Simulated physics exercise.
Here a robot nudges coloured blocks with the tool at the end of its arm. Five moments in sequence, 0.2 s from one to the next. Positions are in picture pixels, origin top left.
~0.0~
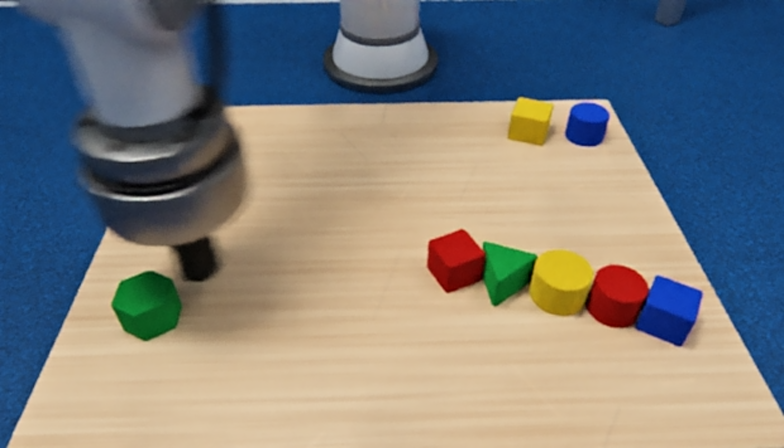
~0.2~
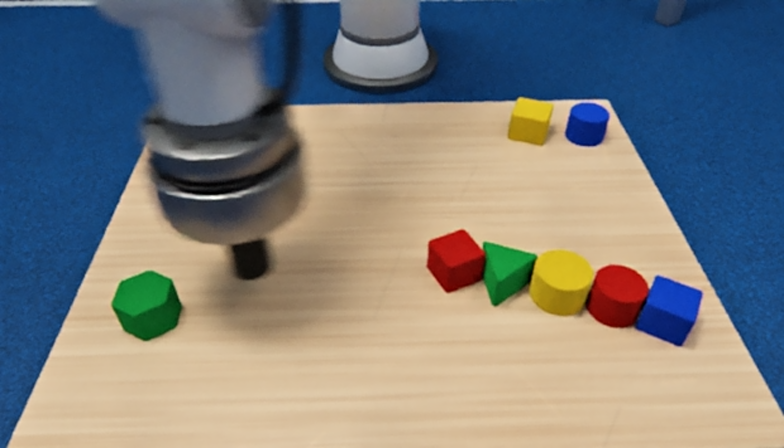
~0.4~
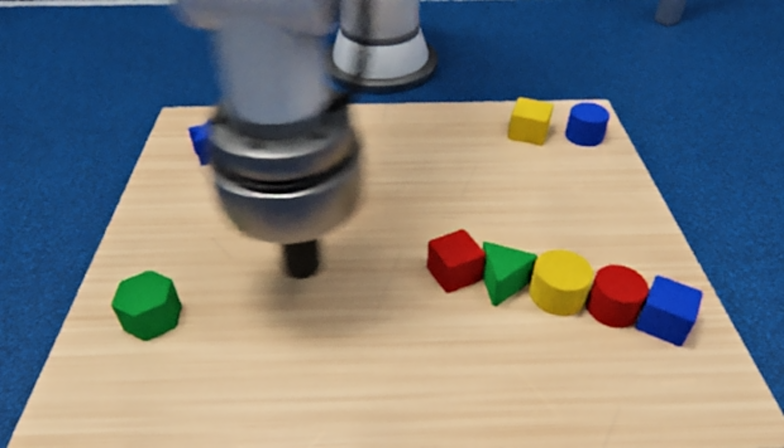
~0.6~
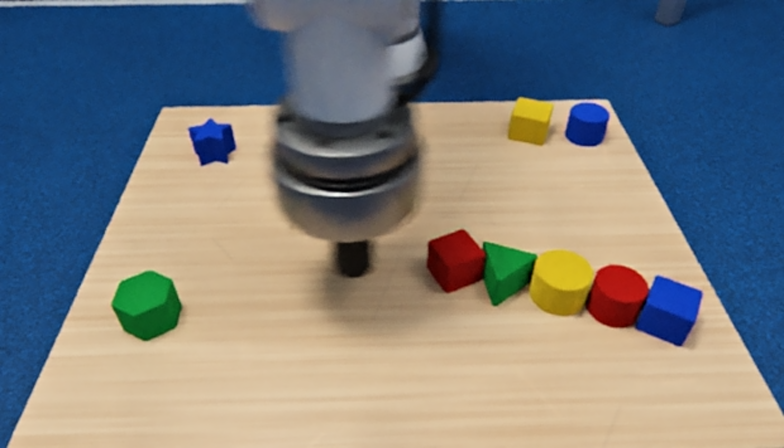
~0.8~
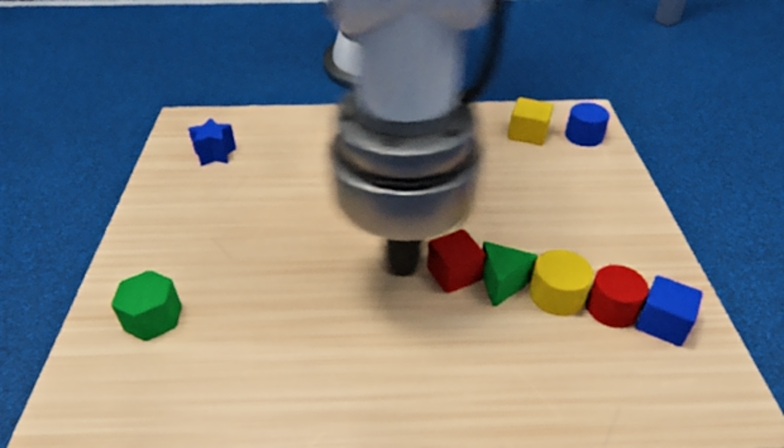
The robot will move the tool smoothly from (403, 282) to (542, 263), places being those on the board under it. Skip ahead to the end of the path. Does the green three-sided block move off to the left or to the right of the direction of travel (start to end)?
Well, taking the path from its start to its end as straight ahead, the green three-sided block moves to the left.
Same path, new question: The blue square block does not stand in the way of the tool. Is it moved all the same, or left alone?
Put simply, it goes somewhere else.
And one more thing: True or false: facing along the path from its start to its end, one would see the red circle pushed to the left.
False.
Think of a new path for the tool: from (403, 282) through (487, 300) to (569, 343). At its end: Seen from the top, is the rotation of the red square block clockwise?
No.
What follows on the original path. One third of the way, tool at (454, 256); red square block at (492, 237); green three-sided block at (541, 243); yellow circle at (581, 264); red circle at (634, 290); blue square block at (687, 299).
Two thirds of the way, tool at (500, 249); red square block at (519, 219), turned 30° anticlockwise; green three-sided block at (556, 230), turned 45° clockwise; yellow circle at (583, 264); red circle at (634, 291); blue square block at (688, 300).
At the end, tool at (547, 244); red square block at (536, 209), turned 70° anticlockwise; green three-sided block at (583, 226), turned 15° clockwise; yellow circle at (585, 264); red circle at (636, 293); blue square block at (689, 300).
